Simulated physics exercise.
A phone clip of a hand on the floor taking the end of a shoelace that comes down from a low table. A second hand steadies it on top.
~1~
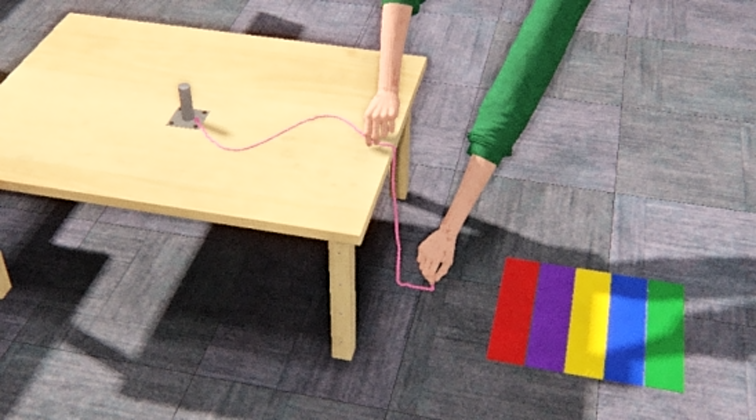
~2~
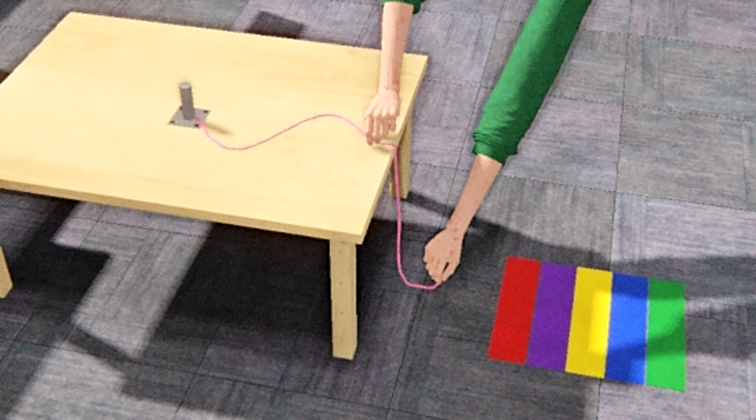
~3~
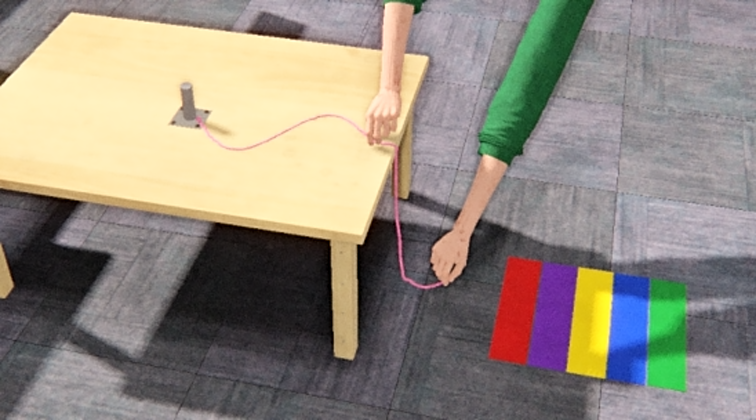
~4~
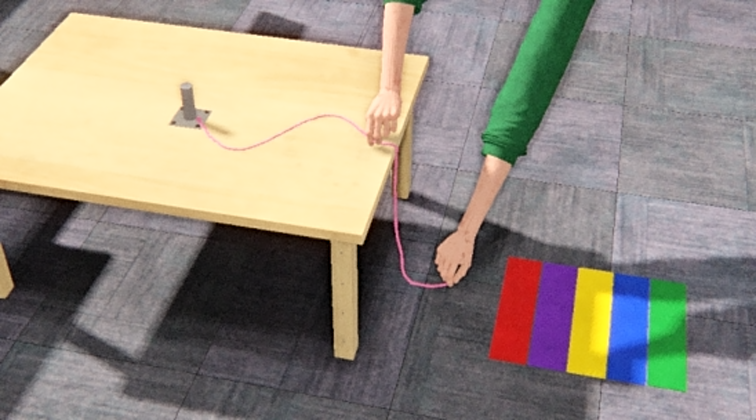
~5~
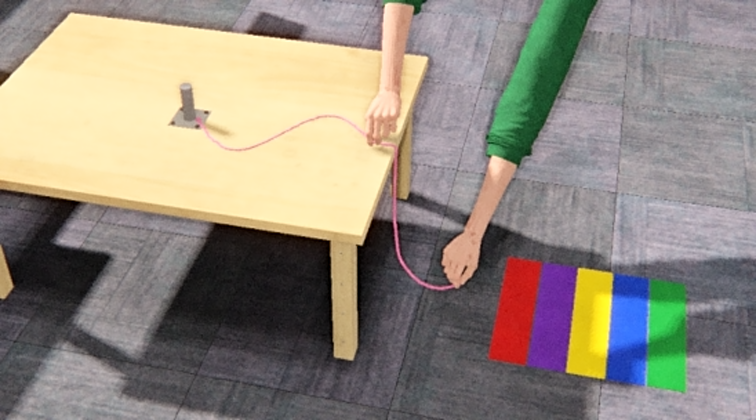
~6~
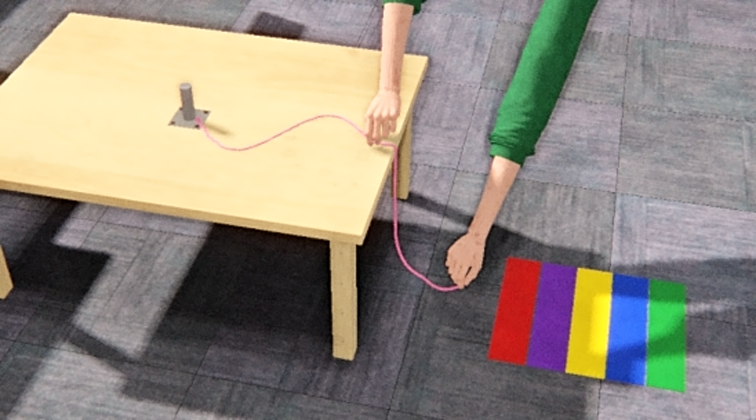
At first, a pink shoelace runs from a small post on a low wooden table, under one hand at the edge, and down to another hand near the floor. The lower hand, in a green sleeve, then draws the end slightly right toward the coloured stripes, while the upper hand stays put.
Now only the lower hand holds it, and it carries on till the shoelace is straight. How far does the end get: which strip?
Over blue.
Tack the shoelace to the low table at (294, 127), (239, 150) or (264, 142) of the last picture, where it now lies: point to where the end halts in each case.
The places are (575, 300), (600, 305) and (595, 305).
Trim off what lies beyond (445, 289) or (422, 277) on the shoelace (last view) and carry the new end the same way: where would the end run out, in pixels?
Try by try, around (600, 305) and (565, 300).
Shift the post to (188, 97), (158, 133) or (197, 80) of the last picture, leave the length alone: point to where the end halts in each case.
In that order: (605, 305), (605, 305) and (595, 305).
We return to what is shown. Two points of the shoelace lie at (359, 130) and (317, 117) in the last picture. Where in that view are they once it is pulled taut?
About (411, 160), and the other about (362, 141).
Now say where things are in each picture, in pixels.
In the first picture, end (434, 280); red (509, 342); purple (547, 349); yellow (586, 355); blue (625, 362); green (665, 369).
In the second picture, end (441, 280); shoelace through (211, 137) (274, 136) (340, 117) (394, 148) (399, 210) (399, 265).
In the third picture, end (448, 281).
In the fourth picture, end (453, 282); shoelace through (212, 138) (275, 137) (341, 117) (395, 149) (396, 210) (402, 266).
In the fifth picture, end (459, 283).
In the sixth picture, end (463, 284); shoelace through (211, 138) (275, 137) (340, 117) (394, 149) (395, 210) (409, 268).
Early on, end near (560, 299); over purple.
Midway, end near (603, 307); over yellow.
At the end of the slack, end near (629, 311); over blue. The end stops over the blue strip.
